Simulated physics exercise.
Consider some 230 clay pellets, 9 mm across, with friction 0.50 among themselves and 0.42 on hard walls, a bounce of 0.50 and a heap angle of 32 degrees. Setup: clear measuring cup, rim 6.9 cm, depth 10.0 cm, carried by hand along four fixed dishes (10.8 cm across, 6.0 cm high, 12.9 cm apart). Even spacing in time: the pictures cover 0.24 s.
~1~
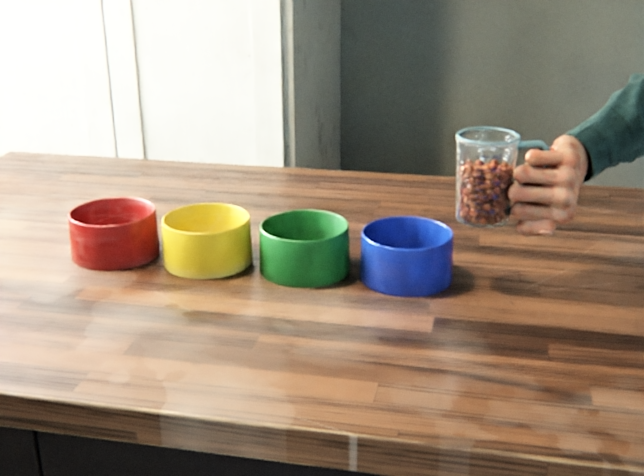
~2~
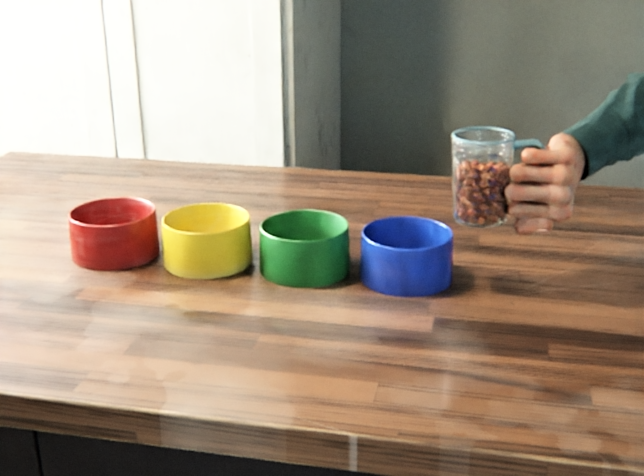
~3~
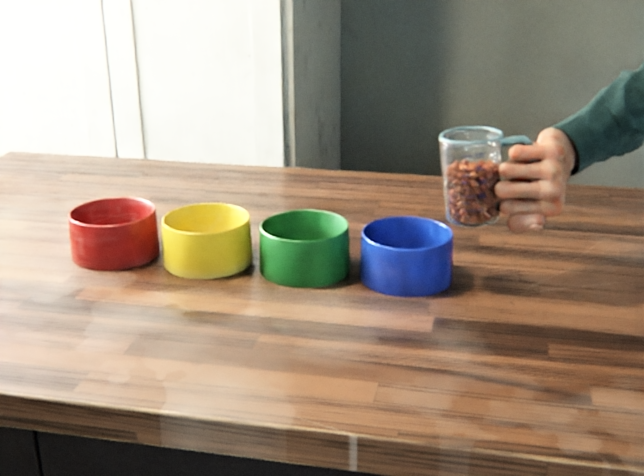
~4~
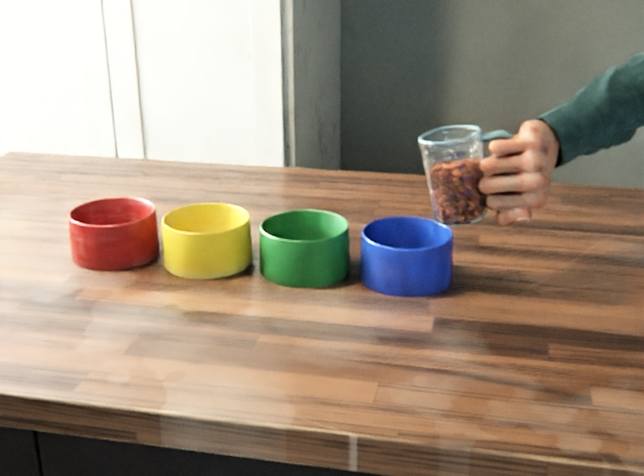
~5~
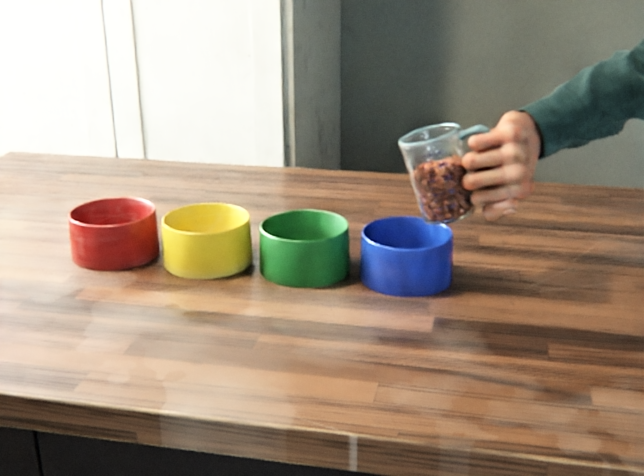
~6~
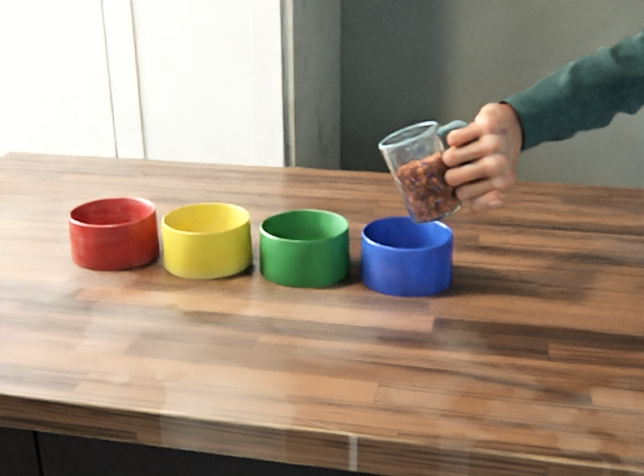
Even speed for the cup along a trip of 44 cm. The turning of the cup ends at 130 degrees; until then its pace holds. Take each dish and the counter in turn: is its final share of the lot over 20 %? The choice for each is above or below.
Red - above it, blue - below it, green - below it, yellow - below it, counter - below it.
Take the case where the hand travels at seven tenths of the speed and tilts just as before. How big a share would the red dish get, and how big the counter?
Then the red dish gets 0 and the counter 10.
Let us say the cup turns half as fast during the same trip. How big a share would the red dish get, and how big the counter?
In that case I'd put red at 100 and the counter at 0.
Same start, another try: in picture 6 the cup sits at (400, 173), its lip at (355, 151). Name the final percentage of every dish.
Red 90, blue 0, green 0, yellow 0.
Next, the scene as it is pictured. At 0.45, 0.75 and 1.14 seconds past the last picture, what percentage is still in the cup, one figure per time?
Approx. 100 / 95 / 0 percent.
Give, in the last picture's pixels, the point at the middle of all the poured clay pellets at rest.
Centre at rest: Approx. (106, 240) px.
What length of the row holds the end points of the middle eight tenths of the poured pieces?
Roughly 6 centimetres.
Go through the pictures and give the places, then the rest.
The first frame shows cup at (485, 178), tilt 0 degrees, lip at (458, 134), moved 0.0 cm; middle of the pieces at (488, 186); blue dish at (407, 233); green dish at (304, 225); yellow dish at (206, 218); red dish at (112, 211).
The second frame shows cup at (482, 177), tilt 1 degrees, lip at (453, 135), moved 0.4 cm; middle of the pieces at (484, 186).
The third frame shows cup at (472, 177), tilt 5 degrees, lip at (441, 136), moved 1.6 cm; middle of the pieces at (475, 185).
The fourth frame shows cup at (456, 176), tilt 10 degrees, lip at (421, 139), moved 3.4 cm; middle of the pieces at (460, 183).
The fifth frame shows cup at (439, 175), tilt 16 degrees, lip at (401, 141), moved 5.3 cm; middle of the pieces at (444, 182).
The sixth frame shows cup at (423, 174), tilt 22 degrees, lip at (381, 144), moved 7.3 cm; middle of the pieces at (428, 181); blue dish at (407, 233); green dish at (304, 225); yellow dish at (206, 218); red dish at (112, 211).
Then, 0.45 s after the last picture, tilt 76 degrees; cup holds 100 %.
Then, 0.75 s after the last picture, tilt 113 degrees; cup holds 95 %, red 5 %.
Then, 1.14 s after the last picture, tilt 130 degrees; cup holds 0 %, red 95 %.
In the end, red 95 %, blue 0 %, green 0 %, yellow 0 %, counter 5 %.
